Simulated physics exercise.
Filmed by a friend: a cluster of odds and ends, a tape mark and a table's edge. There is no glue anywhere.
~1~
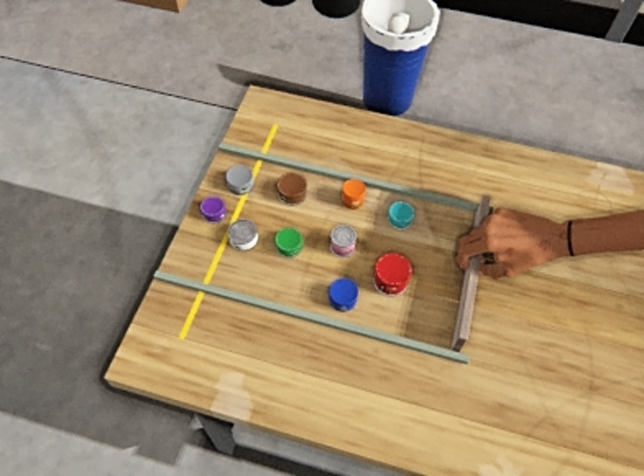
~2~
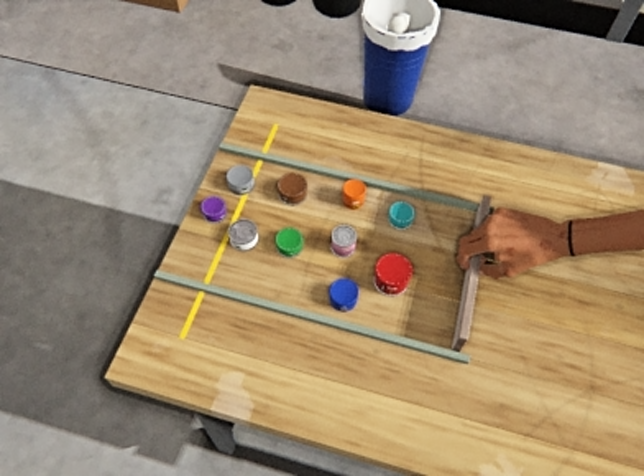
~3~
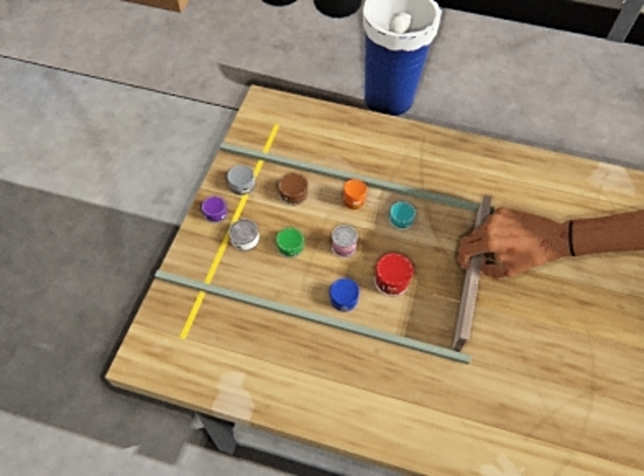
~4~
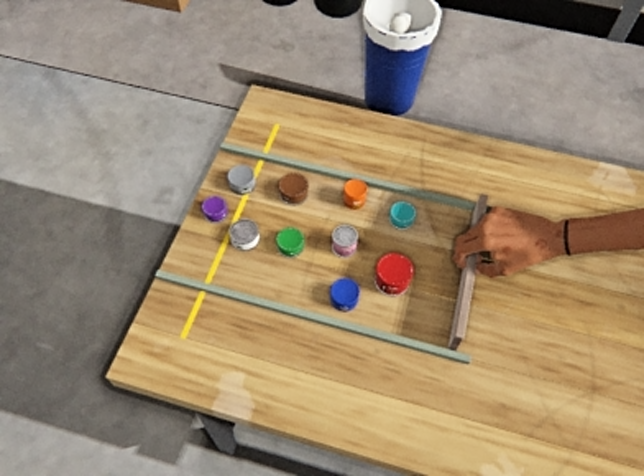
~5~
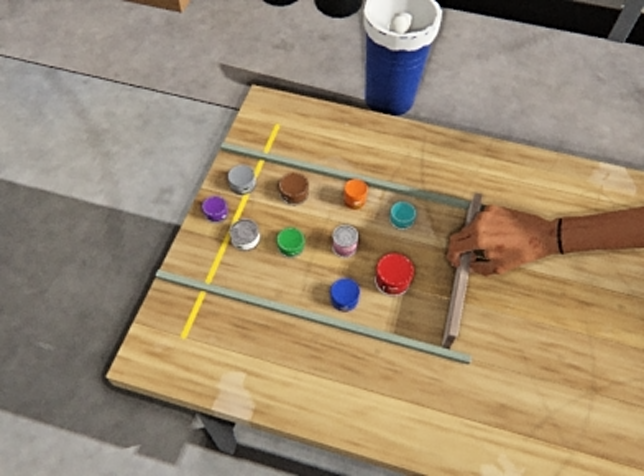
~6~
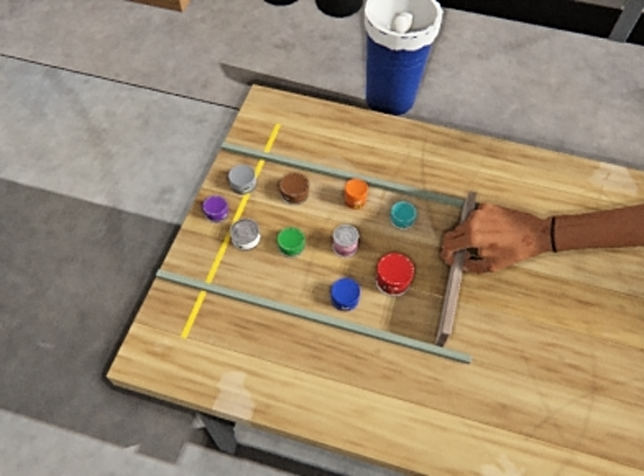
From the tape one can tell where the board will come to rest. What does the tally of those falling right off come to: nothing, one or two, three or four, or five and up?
It comes to one or two.
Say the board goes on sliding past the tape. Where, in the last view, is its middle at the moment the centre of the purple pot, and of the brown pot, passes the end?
The purple pot gives roughly (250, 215), the brown pot roughly (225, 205).
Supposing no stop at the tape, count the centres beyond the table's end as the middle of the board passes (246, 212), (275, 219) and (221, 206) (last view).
First 1, next 0, last 5.
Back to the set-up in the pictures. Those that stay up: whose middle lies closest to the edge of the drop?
Nearest at the end: The white tin.
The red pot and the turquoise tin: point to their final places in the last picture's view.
(210, 230) and (240, 179).
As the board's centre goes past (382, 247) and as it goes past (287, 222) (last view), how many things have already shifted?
It comes to 2 for the first spot, 9 for the other.
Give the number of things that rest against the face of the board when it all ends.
That would be 5 of them.
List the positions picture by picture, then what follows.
The first picture shows purple pot (214, 210); grey tub (240, 180); white tin (243, 235); board (472, 270); tape (234, 219).
The second picture shows grey tub (241, 180); brown pot (293, 189).
The third picture shows white tin (244, 235); orange tub (355, 195).
The fourth picture shows purple pot (215, 210); turquoise tin (402, 216).
The fifth picture shows grey tub (242, 180); green tin (291, 243).
The sixth picture shows purple pot (216, 209); grey tub (243, 180); white tin (245, 235); board (457, 266); tape (236, 218).
A little later, none off yet; purple pot at rest near (216, 209); grey tub at rest near (243, 180); white tin at rest near (245, 235).
Next, none off yet; purple pot moving near (208, 208); grey tub shifted about its own width near (226, 178); white tin shifted about its own width near (213, 230).
When it is over, the number that fall off is one or two; down, purple pot.
